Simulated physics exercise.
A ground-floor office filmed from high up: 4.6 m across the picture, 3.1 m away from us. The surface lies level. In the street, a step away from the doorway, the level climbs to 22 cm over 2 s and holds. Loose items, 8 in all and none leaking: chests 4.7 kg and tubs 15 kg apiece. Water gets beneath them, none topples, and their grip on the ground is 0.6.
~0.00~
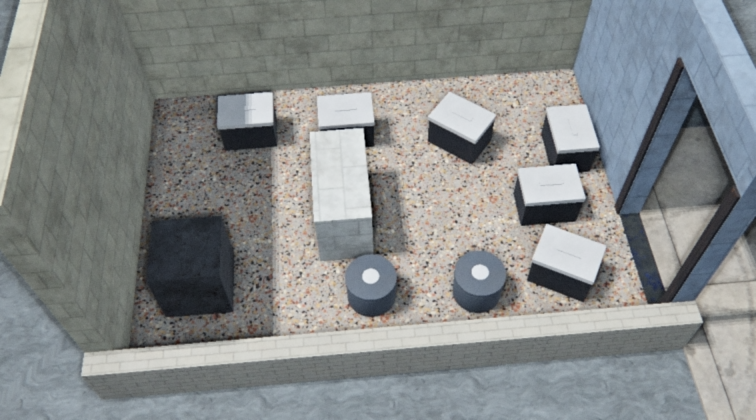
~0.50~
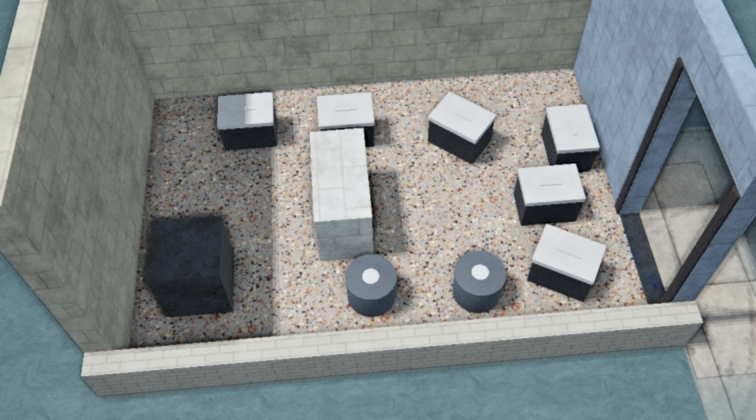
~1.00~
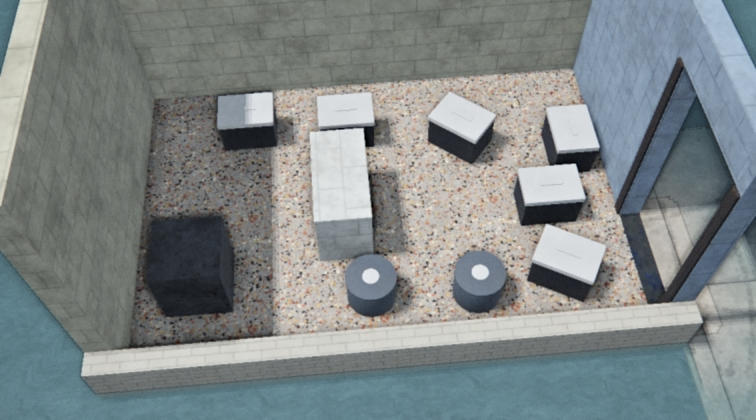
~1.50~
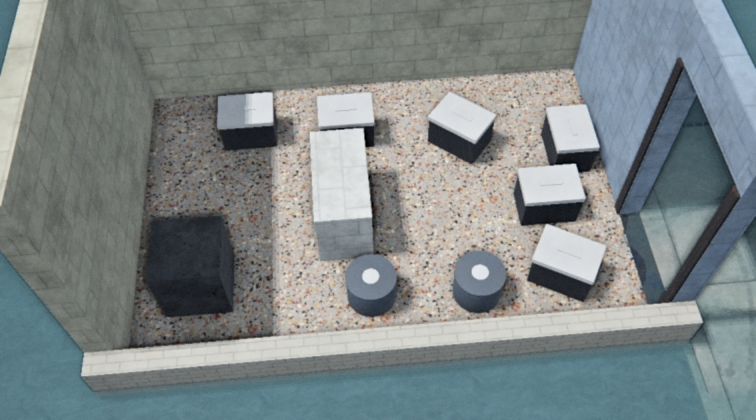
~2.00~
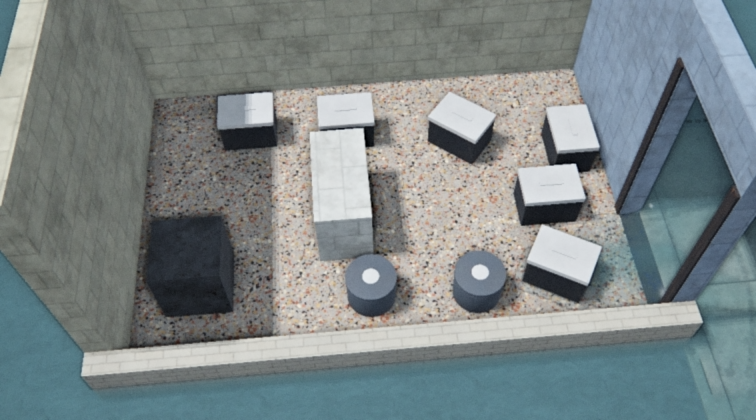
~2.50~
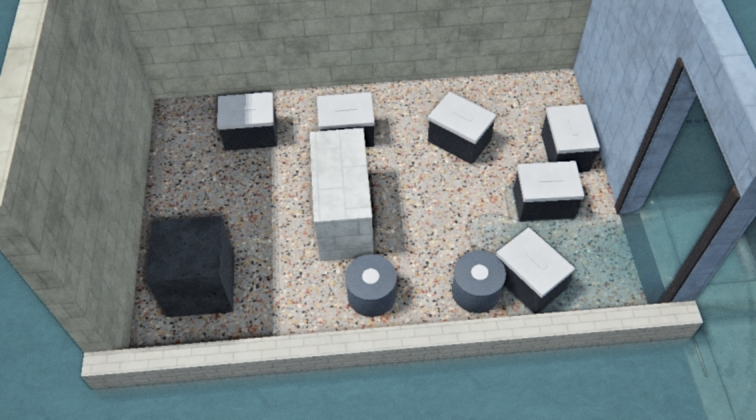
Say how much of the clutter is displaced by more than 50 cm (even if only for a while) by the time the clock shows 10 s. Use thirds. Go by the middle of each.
That comes to at least two thirds.
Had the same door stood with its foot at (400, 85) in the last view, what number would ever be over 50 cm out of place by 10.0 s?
In that case 7 of them.
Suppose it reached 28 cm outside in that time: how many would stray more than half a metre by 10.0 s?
Then 8.
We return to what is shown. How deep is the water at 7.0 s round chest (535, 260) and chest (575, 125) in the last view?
Roughly 8 and 3 cm.
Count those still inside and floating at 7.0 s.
I count 5.
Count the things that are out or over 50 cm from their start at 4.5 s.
I count 3.
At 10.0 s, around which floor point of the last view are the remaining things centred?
Near (395, 184).
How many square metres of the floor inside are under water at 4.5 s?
About 9.0 m2.
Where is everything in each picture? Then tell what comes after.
The first picture shows a chest at (570, 252), on the bottom; a chest at (551, 183), on the bottom; water covers 0.0 m2; 0 of 8 have shifted.
The second picture shows a chest at (570, 252) rests on the ground; a chest at (551, 183), on the bottom; water covers 0.0 m2; 0 of 8 have shifted.
The third picture shows a chest at (570, 252), on the bottom; a chest at (551, 183), on the bottom; 0.0 m2 under water; 0 of 8 have shifted.
The fourth picture shows a chest at (570, 252), on the bottom; a chest at (551, 183) rests on the ground; water covers 0.0 m2; 0 of 8 have shifted.
The fifth picture shows a chest at (565, 253) rests on the ground, 4 cm from its start; a chest at (551, 183) rests on the ground; water covers 0.5 m2; 0 of 8 have shifted.
The sixth picture shows a chest at (536, 260), on the bottom, 32 cm from its start; a chest at (551, 180) rests on the ground, 4 cm from its start; 1.6 m2 under water; 1 of 8 have shifted.
After 3.5 s 1 of 8 are over 50 cm from their spots; 1 afloat.
After 4.5 s 3 of 8 are over 50 cm from their spots; 3 afloat.
After 7.0 s 6 of 8 are over 50 cm from their spots; 5 afloat.
After 10.0 s 8 of 8 are over 50 cm from their spots, and 8 have been at some point; 8 afloat.
